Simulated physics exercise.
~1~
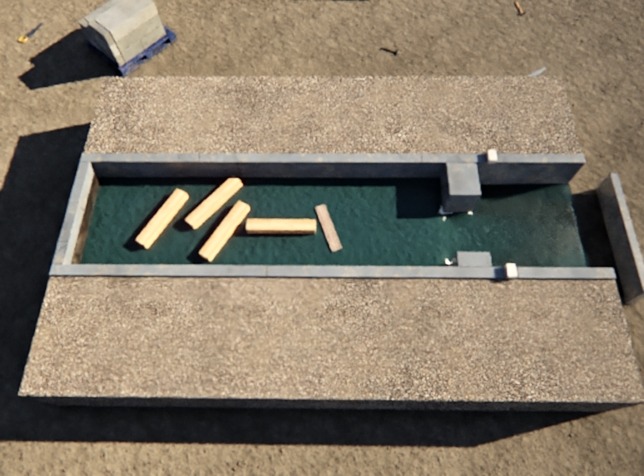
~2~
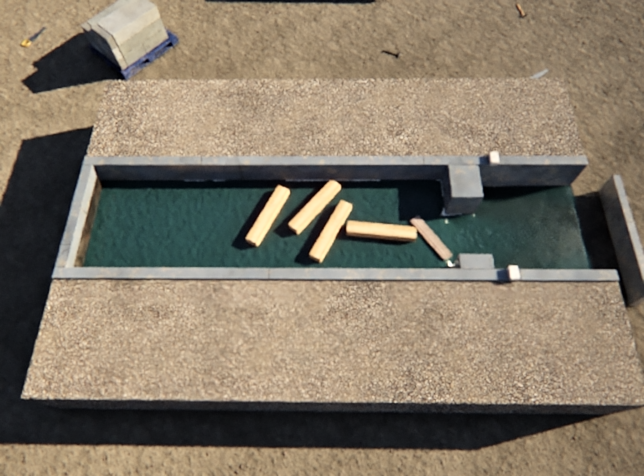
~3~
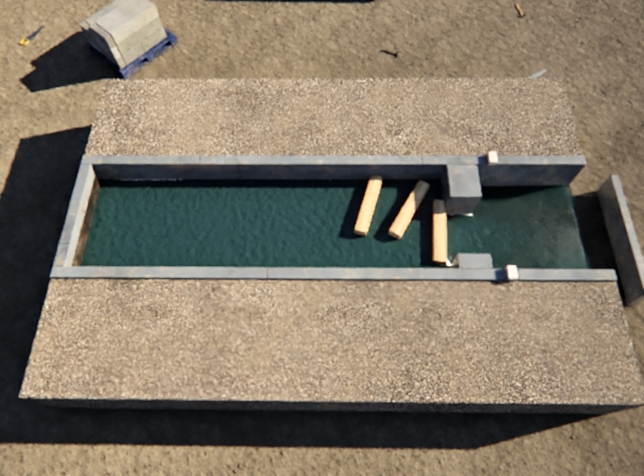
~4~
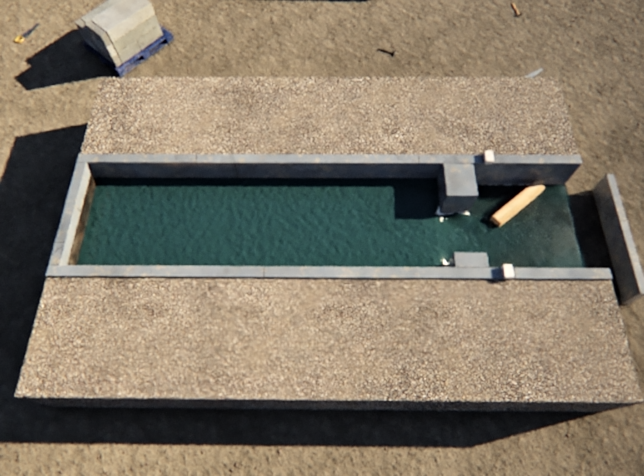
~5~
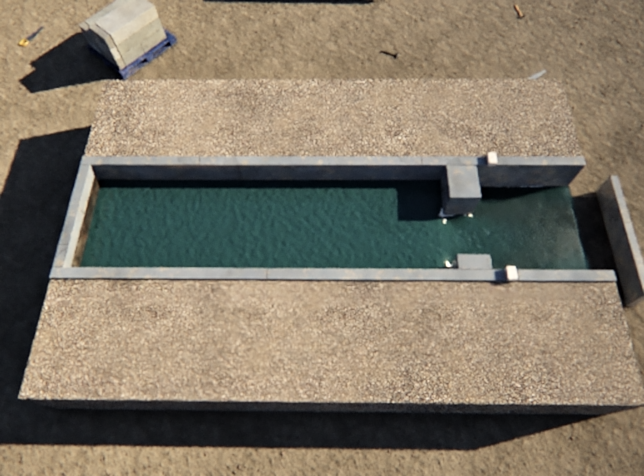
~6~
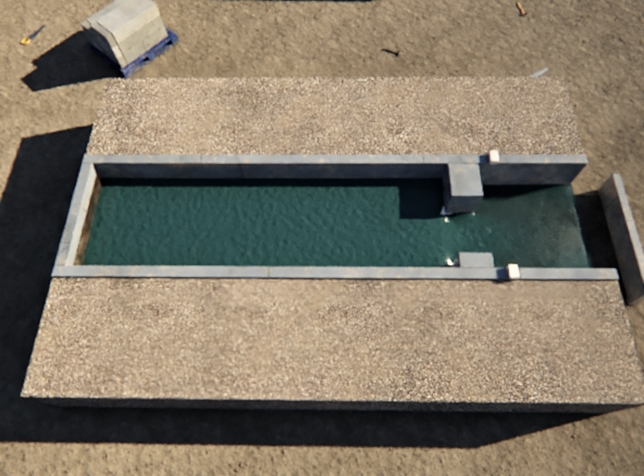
Five wooden pieces drift right along the water channel and pass the posts, leaving it empty.
